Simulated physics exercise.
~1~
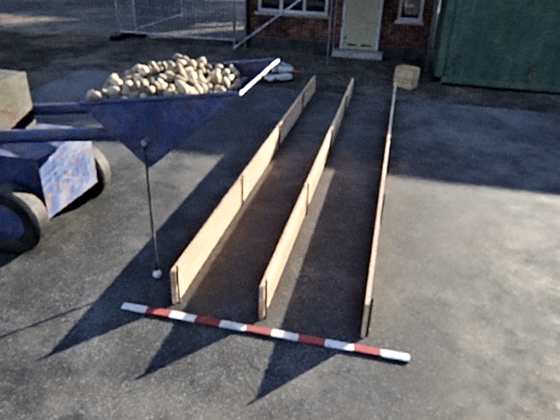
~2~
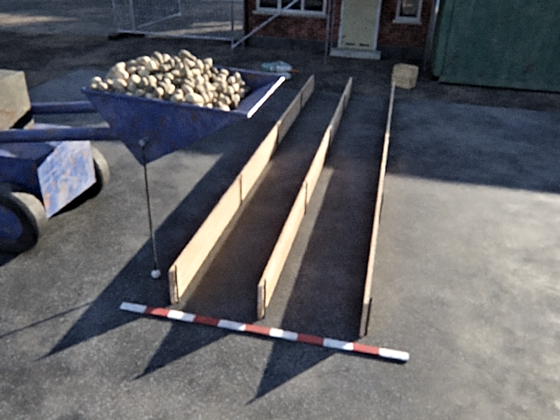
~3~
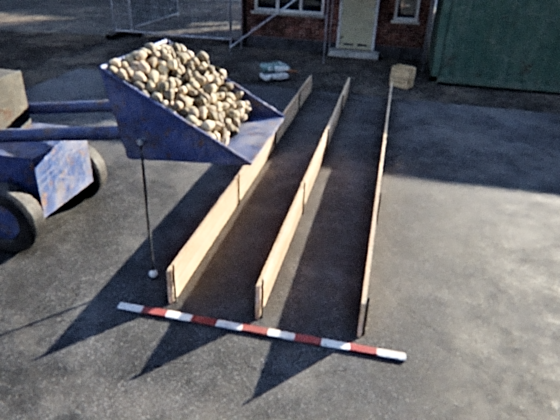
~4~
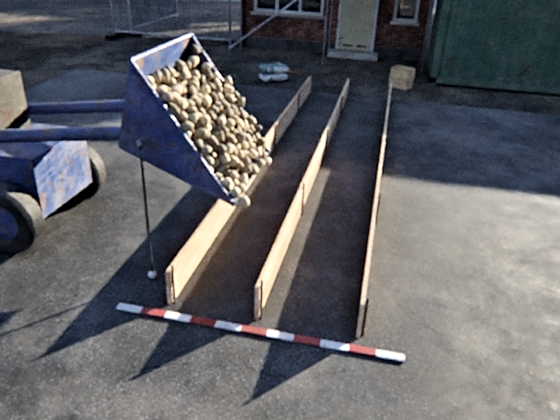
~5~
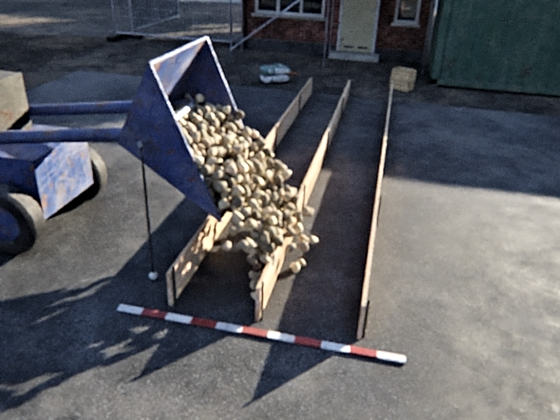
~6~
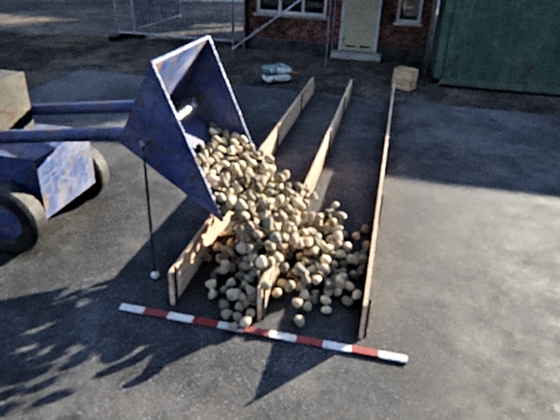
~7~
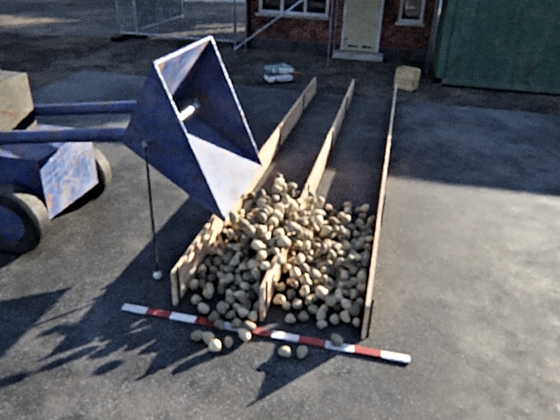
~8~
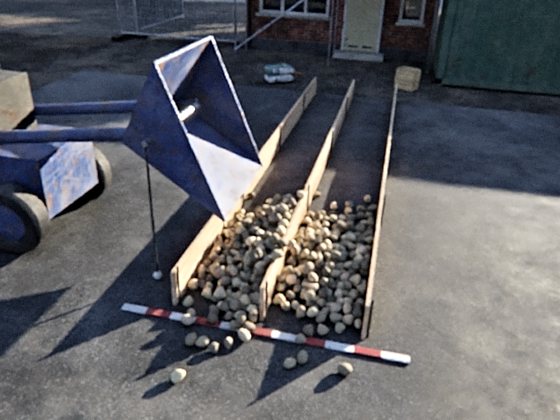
In the video, a blue skip on a wheeled loader tips to the right and pours its rounded stones over upright planks on dark ground, then holds still, empty, as the stones settle between the planks, with a few lying beyond a red-and-white staff.
